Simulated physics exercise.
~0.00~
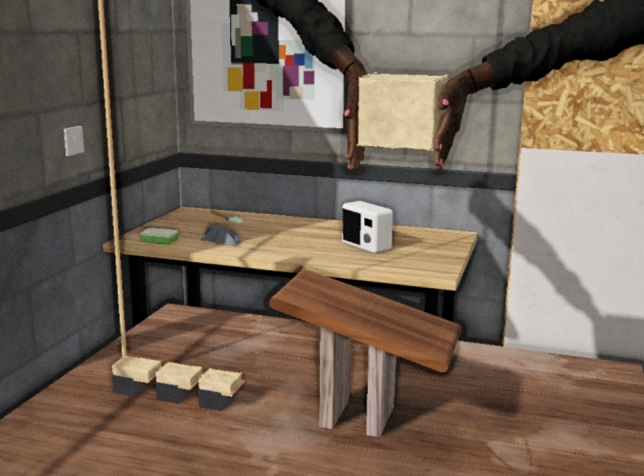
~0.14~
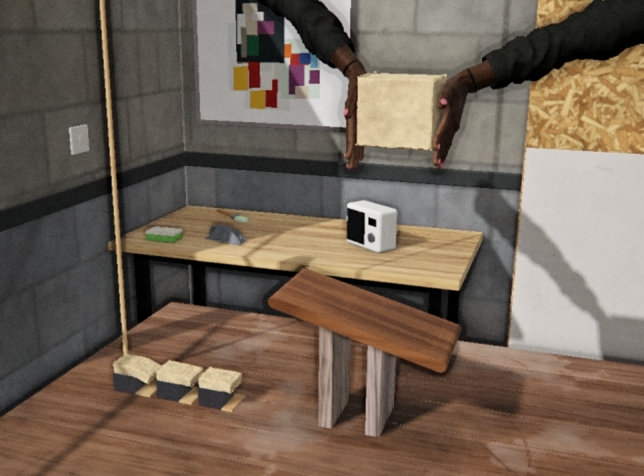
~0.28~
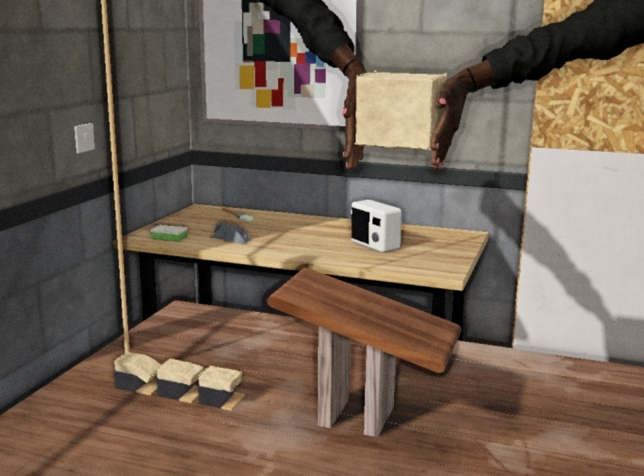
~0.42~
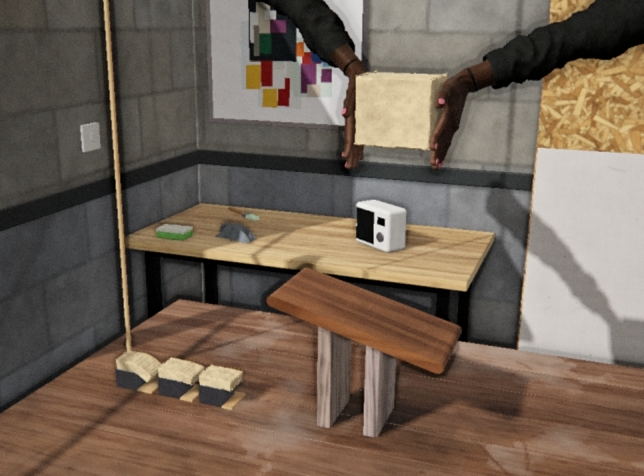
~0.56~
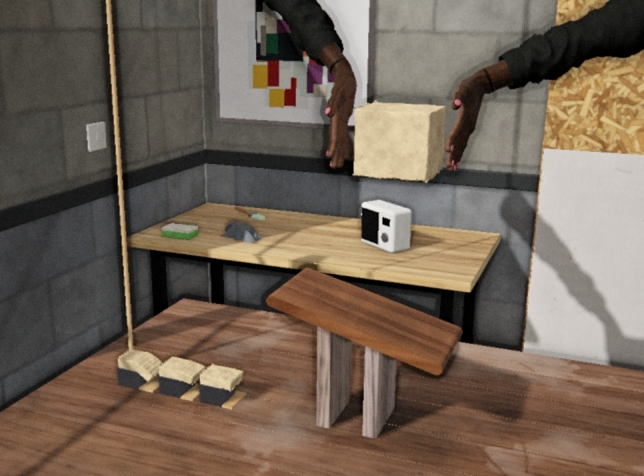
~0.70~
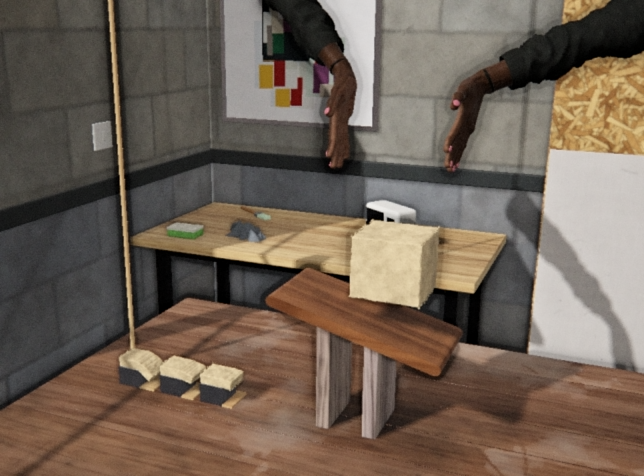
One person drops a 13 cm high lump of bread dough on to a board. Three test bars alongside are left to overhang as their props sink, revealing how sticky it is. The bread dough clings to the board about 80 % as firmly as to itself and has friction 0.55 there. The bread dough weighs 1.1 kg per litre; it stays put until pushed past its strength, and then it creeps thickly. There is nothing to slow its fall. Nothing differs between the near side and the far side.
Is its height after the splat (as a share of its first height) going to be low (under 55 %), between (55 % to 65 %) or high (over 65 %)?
It will be high.
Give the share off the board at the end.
Some 0 percent lies off the board.
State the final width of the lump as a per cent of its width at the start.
Near 160 % by the end.
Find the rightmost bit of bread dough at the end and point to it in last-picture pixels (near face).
Near (452, 349), I'd say.
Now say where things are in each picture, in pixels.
The first picture shows highest point of the bread dough at (428, 80); the tips have sunk 0, 0, 0 (left to right).
The second picture shows highest point of the bread dough at (427, 80); the tips have sunk 1.5 cm, 5 mm, 2 mm (left to right).
The third picture shows highest point of the bread dough at (426, 79); the tips have sunk 1.8 cm, 6 mm, 2 mm (left to right).
The fourth picture shows highest point of the bread dough at (425, 79); the tips have sunk 2.1 cm, 7 mm, 2 mm (left to right).
The fifth picture shows highest point of the bread dough at (422, 112); the tips have sunk 2.3 cm, 7 mm, 3 mm (left to right).
The sixth picture shows highest point of the bread dough at (415, 245); the tips have sunk 2.4 cm, 8 mm, 3 mm (left to right).
By 0.81 s, it stands 71 % of its first height and none has gone off the board.
By 0.95 s, it stands 70 % of its first height and none has gone off the board.
By 1.08 s, it stands 70 % of its first height and none has gone off the board.
By 1.21 s, it stands 70 % of its first height and none has gone off the board.
By 1.31 s, at the end, it stands 70 % of its first height and none has gone off the board.
